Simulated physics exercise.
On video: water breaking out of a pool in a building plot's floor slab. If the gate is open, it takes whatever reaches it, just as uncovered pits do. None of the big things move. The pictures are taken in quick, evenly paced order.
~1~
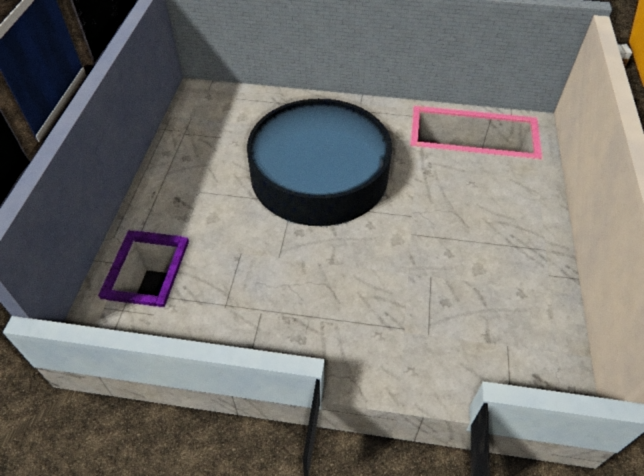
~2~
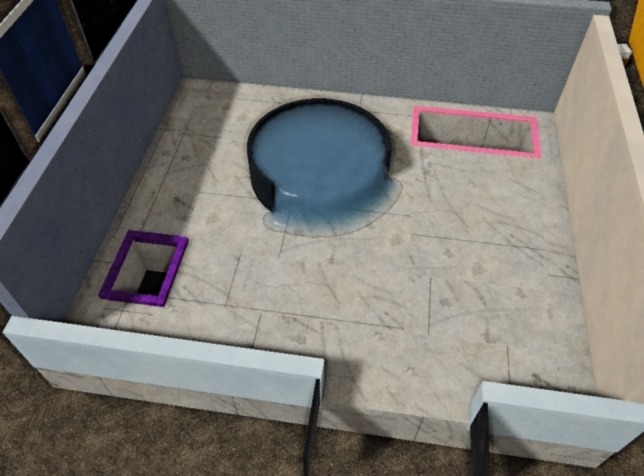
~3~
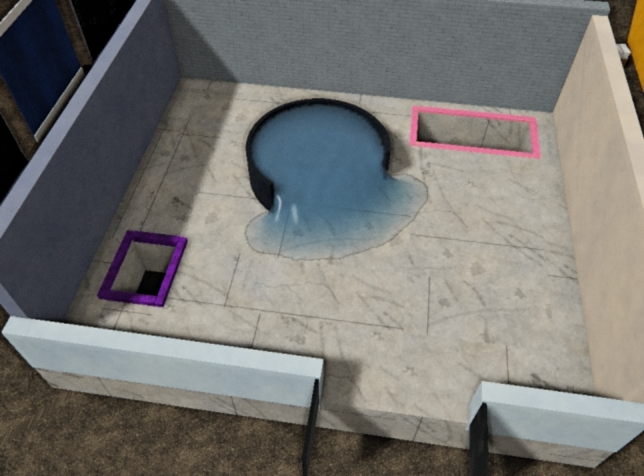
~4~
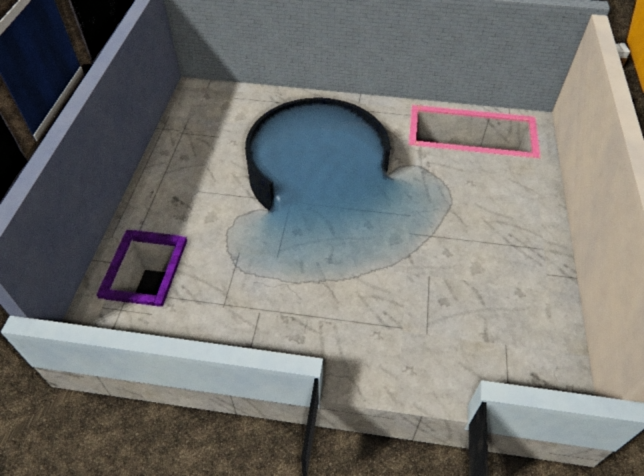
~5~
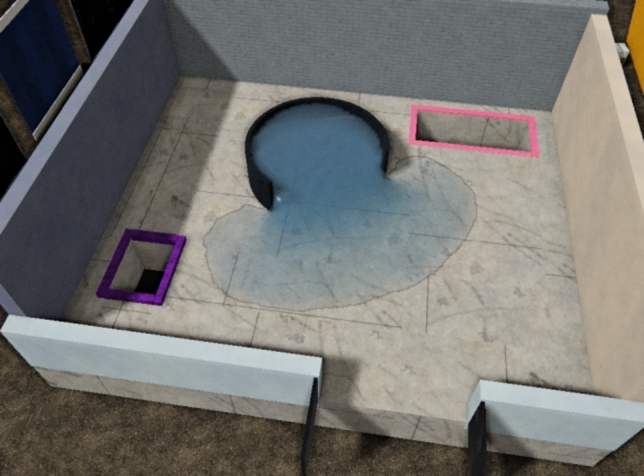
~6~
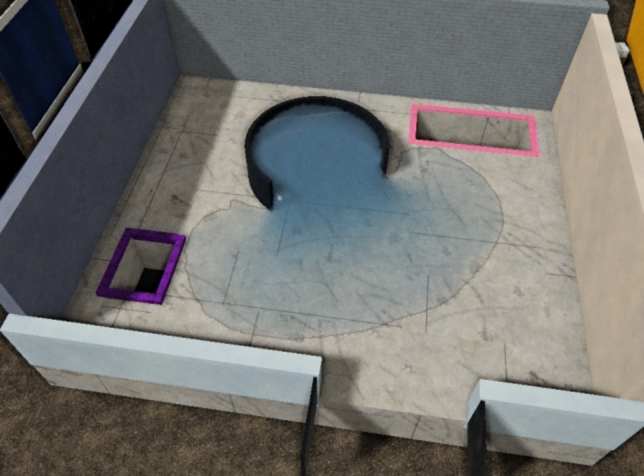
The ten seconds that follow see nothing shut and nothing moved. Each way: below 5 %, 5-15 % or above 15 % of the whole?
Gate: Past fifteen per cent; purple pit: Beneath five per cent; pink pit: Five to fifteen per cent.
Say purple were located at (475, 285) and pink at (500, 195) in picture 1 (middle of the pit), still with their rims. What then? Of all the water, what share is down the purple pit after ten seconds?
Result - purple pit: 8 %.
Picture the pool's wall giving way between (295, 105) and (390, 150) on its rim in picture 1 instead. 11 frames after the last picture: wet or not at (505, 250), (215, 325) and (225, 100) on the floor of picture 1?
Result, in sequence: Untouched by the flood; untouched by the flood; inundated.
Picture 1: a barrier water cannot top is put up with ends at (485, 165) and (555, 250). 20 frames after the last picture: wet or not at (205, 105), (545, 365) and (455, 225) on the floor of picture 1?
In turn: Free of water, wet, flooded.
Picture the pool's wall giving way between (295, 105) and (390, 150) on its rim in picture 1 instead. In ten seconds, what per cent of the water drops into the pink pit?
I'd estimate the pink pit takes around 60 percent.
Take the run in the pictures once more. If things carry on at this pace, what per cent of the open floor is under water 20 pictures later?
About 55 per cent.
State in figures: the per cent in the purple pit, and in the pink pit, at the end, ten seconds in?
Roughly 0 per cent, then 8 per cent.
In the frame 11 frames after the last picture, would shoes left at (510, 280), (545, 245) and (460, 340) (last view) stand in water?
In turn, the three spots are soaked, soaked and soaked.
A moment on, water covers 50 % of the floor; the gate 1 %, the purple pit 0 %, the pink pit 0 %.
Next, water covers 50 % of the floor; the gate 7 %, the purple pit 0 %, the pink pit 0 %.
Then, water covers 55 % of the floor; the gate 18 %, the purple pit 0 %, the pink pit 0 %.
Later, water covers 75 % of the floor; the gate 30 %, the purple pit 0 %, the pink pit 2 %.
In the end, water covers 85 % of the floor; the gate 37 %, the purple pit 0 %, the pink pit 9 %.
